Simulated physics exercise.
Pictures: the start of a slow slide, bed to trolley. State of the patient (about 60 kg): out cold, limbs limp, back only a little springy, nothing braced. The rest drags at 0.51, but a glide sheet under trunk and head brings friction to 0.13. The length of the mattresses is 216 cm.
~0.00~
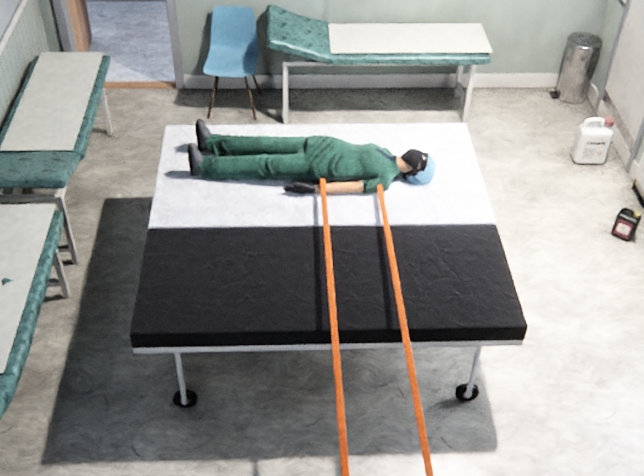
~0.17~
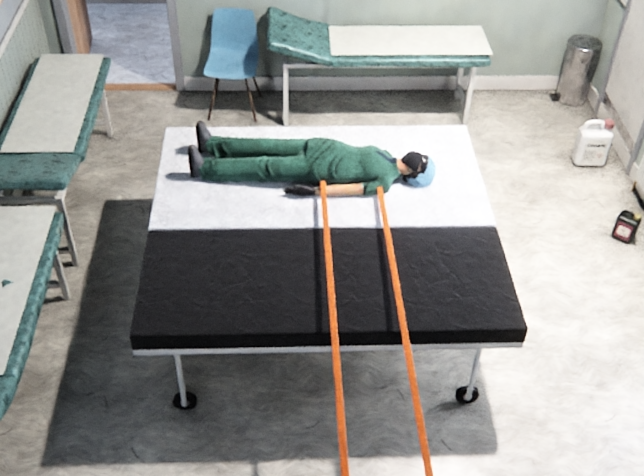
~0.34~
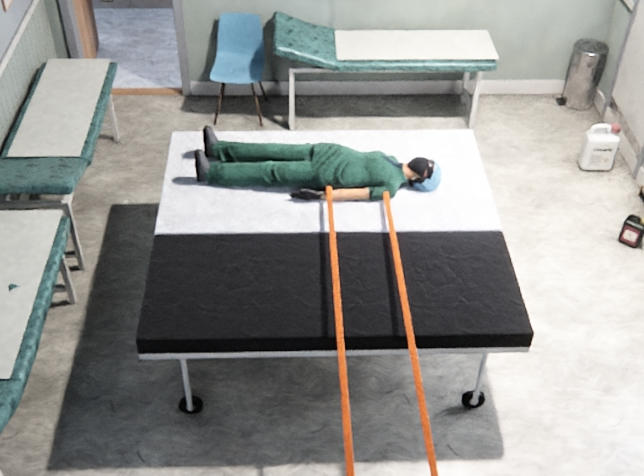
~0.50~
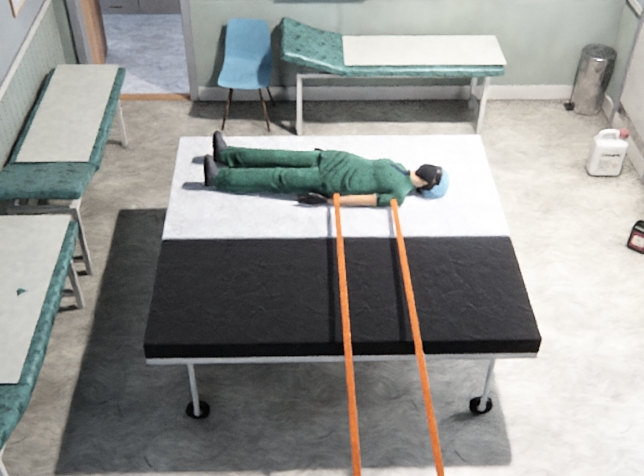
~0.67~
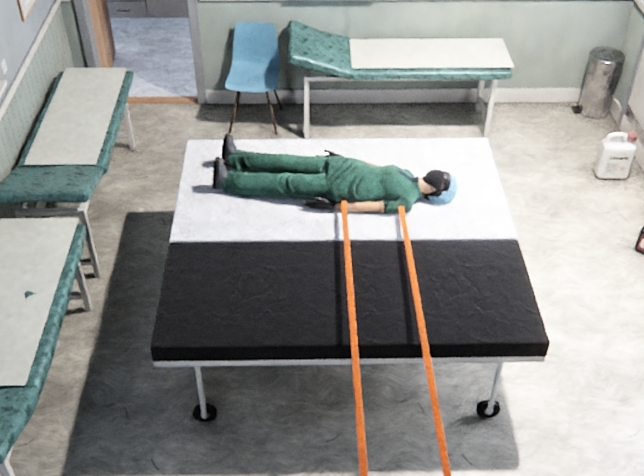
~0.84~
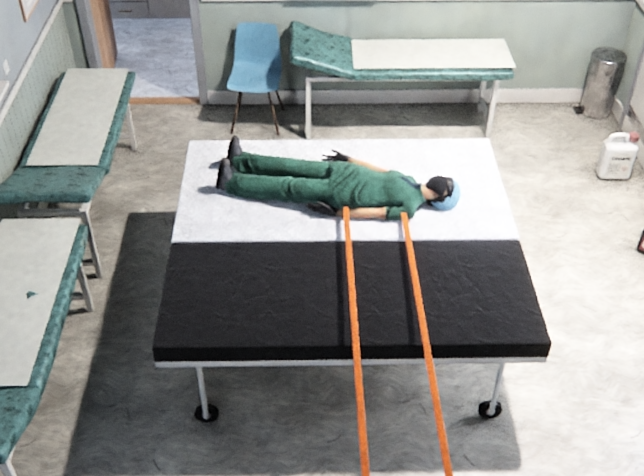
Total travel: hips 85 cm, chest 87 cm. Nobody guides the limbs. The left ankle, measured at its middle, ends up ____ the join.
Before.
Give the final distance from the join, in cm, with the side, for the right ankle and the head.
Right ankle 44 short, head 40 past.
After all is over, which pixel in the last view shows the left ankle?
(250, 226).
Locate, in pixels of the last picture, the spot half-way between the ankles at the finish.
Near (269, 208).
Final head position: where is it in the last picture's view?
(467, 277).
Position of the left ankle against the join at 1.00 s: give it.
Roughly 50 cm short.
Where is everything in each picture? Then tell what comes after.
In the first picture, left ankle (203, 167), left hand (299, 190); hip strap drawn 0 cm.
In the second picture, left ankle (203, 169), left hand (300, 193); hip strap drawn 0 cm.
In the third picture, left ankle (210, 174), left hand (305, 197); hip strap drawn 1 cm.
In the fourth picture, left ankle (218, 179), left hand (313, 201); hip strap drawn 4 cm.
In the fifth picture, left ankle (226, 182), left hand (320, 206); hip strap drawn 8 cm.
In the sixth picture, left ankle (230, 184), left hand (322, 210); hip strap drawn 14 cm.
After 1.00 s the left ankle is 50 cm short of the join, near (233, 185) in the last picture's view; the left hand 18 cm short of the join.
After 1.50 s the left ankle is 43 cm short of the join, near (249, 192) in the last picture's view.
After 2.00 s the left ankle is 21 cm short of the join, near (251, 213) in the last picture's view; the left hand 32 cm past the join.
At rest, 3.4 s, head crosses the join; left hand crosses the join; right hand stops short of the join; left ankle stops short of the join; right ankle stops short of the join; right knee stops short of the join.
